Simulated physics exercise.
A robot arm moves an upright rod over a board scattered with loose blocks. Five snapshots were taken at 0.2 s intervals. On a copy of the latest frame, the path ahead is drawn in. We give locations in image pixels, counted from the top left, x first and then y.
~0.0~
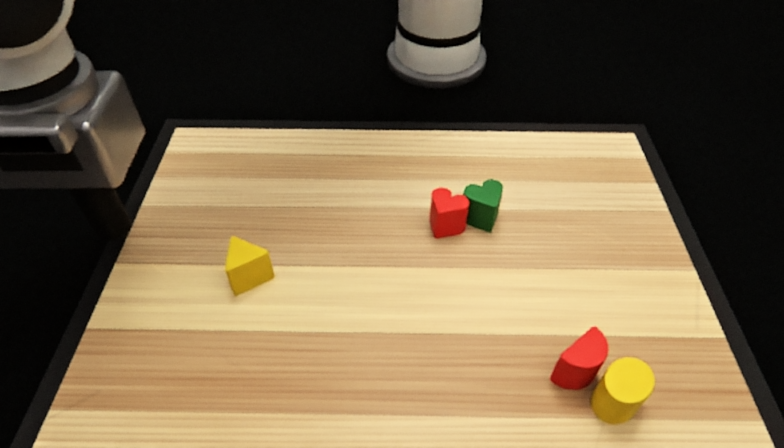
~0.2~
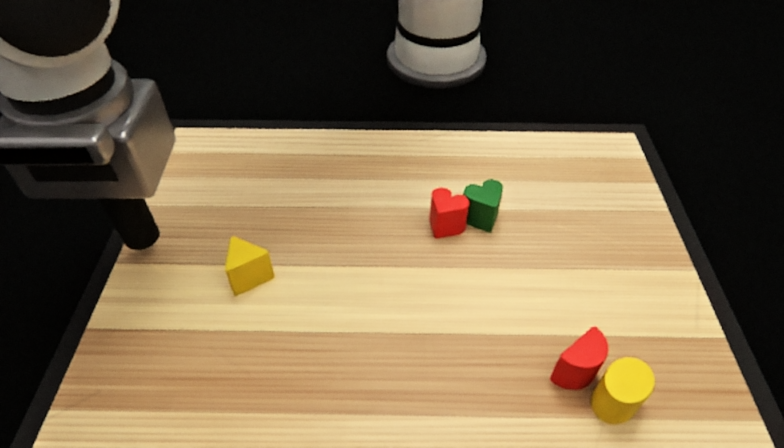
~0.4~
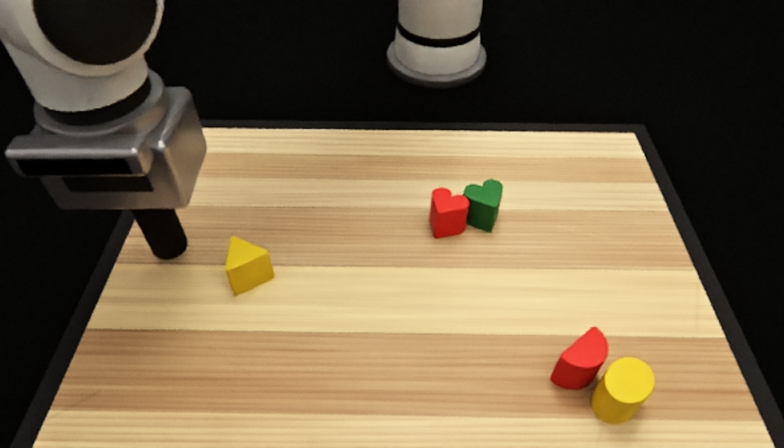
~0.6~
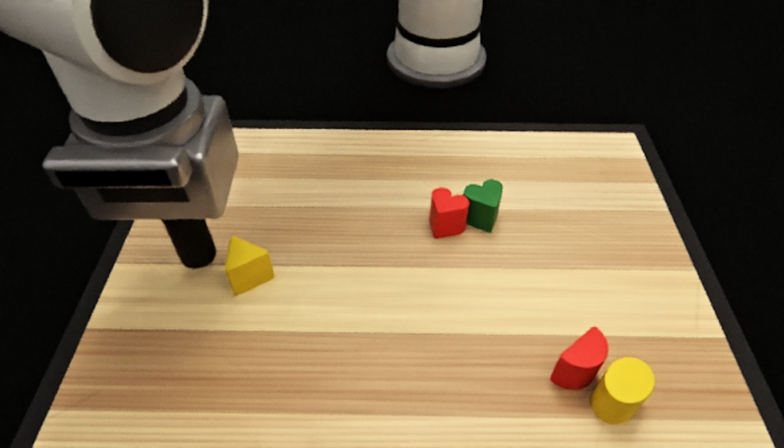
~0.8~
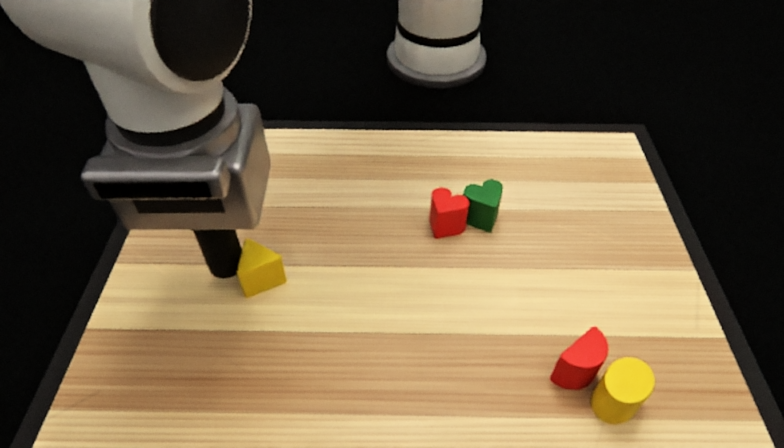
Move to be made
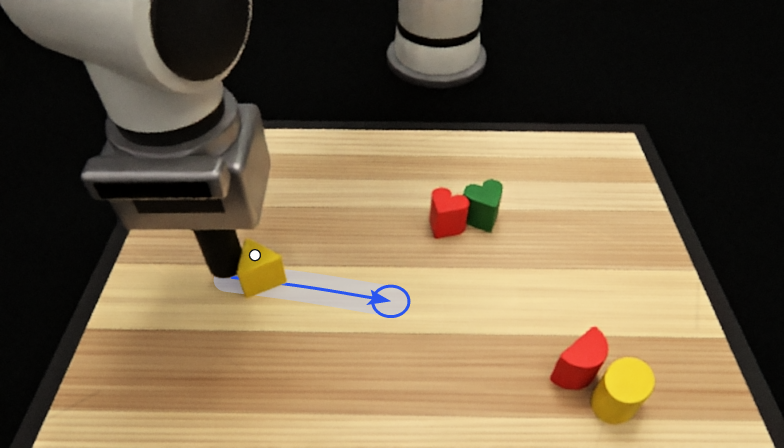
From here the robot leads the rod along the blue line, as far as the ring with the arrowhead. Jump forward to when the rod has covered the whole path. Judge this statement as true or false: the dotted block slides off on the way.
That statement is not accurate.
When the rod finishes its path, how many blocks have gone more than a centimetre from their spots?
Count: One.
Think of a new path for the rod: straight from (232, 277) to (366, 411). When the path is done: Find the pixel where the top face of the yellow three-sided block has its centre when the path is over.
The answer is (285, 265).
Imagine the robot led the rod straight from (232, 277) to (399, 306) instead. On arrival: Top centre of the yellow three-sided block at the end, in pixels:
In the picture, that point is around (434, 287).
Drawn move, from (232, 277) to (391, 301); the dot is on the yellow three-sided block.
What follows on the original path. One third of the way, rod (283, 272); yellow three-sided block (311, 264).
Two thirds of the way, rod (336, 280); yellow three-sided block (367, 273), turned 10° clockwise.
At the end, rod (391, 290); yellow three-sided block (425, 282), turned 10° clockwise.
